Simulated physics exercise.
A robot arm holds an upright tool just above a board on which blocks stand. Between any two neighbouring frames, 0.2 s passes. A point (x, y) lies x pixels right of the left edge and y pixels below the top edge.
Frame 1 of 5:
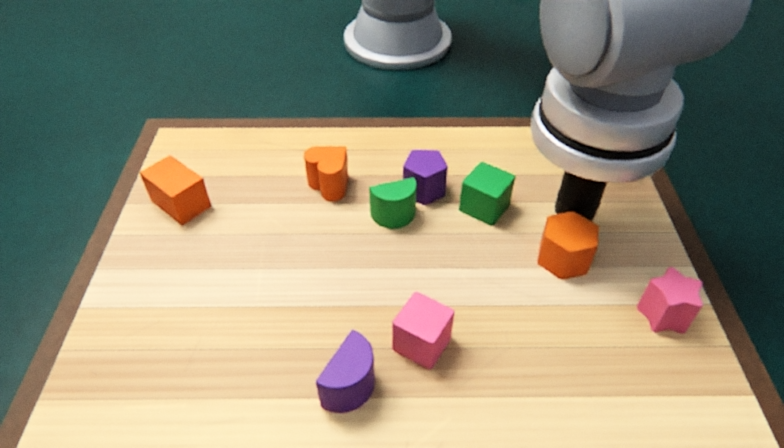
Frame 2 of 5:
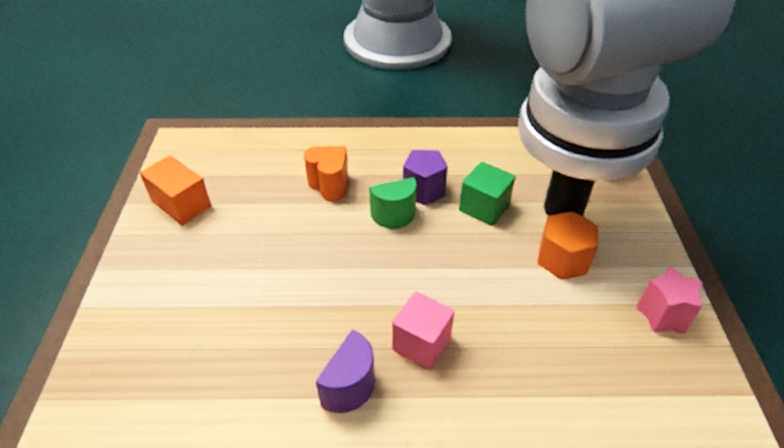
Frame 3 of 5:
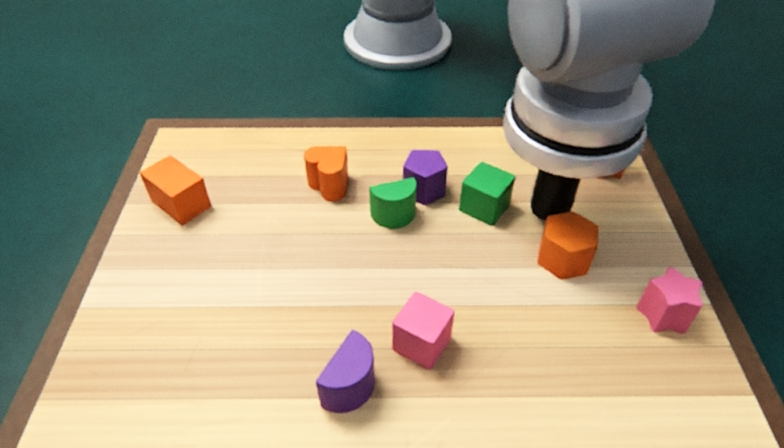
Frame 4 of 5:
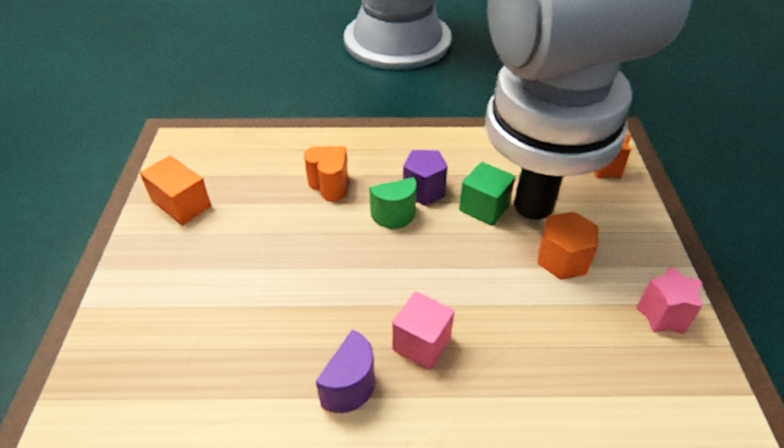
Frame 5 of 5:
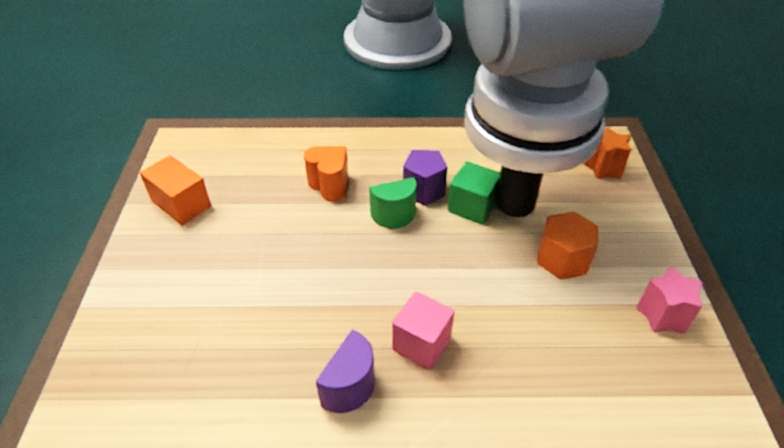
The video shows a robot arm moving its upright black tool leftward across a wooden board of colourful blocks, passing behind an orange block, then pushing the green square block slightly left while the other blocks stay still.
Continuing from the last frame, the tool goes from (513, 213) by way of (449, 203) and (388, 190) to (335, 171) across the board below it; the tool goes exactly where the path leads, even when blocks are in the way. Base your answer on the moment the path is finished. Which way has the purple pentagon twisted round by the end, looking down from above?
Looking from above, the answer is clockwise.
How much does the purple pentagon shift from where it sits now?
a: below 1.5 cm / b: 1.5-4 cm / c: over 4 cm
Choice c: Over 4 cm.
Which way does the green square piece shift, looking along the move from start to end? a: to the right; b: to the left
b.
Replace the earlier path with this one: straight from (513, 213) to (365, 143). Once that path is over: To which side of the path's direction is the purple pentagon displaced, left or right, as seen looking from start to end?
It shifts leftward.
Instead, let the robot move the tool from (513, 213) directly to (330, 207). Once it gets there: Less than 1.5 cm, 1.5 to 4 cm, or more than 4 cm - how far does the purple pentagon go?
It travels more than 4 cm.
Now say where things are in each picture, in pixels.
Lower end of the tool (574, 212), tops of blocks, orange heart block (327, 157), green half-round block (395, 189), purple pentagon (426, 161), green square piece (489, 178), in the first frame.
Tool (563, 211), blocks as before, in the second frame.
Tool (550, 209), blocks as before, in the third frame.
Tool (534, 207), blocks as before, in the fourth frame.
Tool (515, 204), orange heart block (327, 157), green half-round block (395, 189), purple pentagon (426, 161), green square piece (477, 178), in the fifth frame.
What follows on the original path. One third of the way, tool (448, 194); green half-round block (370, 194), turned 20° anticlockwise; purple pentagon (378, 151), turned 50° clockwise; green square piece (410, 173), turned 20° anticlockwise.
Two thirds of the way, tool (387, 181); orange heart block (308, 155); green half-round block (348, 200), turned 80° anticlockwise; purple pentagon (356, 142), turned 95° clockwise; green square piece (348, 169), turned 40° anticlockwise.
At the end, tool (335, 162); orange heart block (292, 156), turned 30° clockwise; green half-round block (348, 200), turned 80° anticlockwise; purple pentagon (328, 120), turned 160° clockwise; green square piece (322, 169), turned 90° anticlockwise.
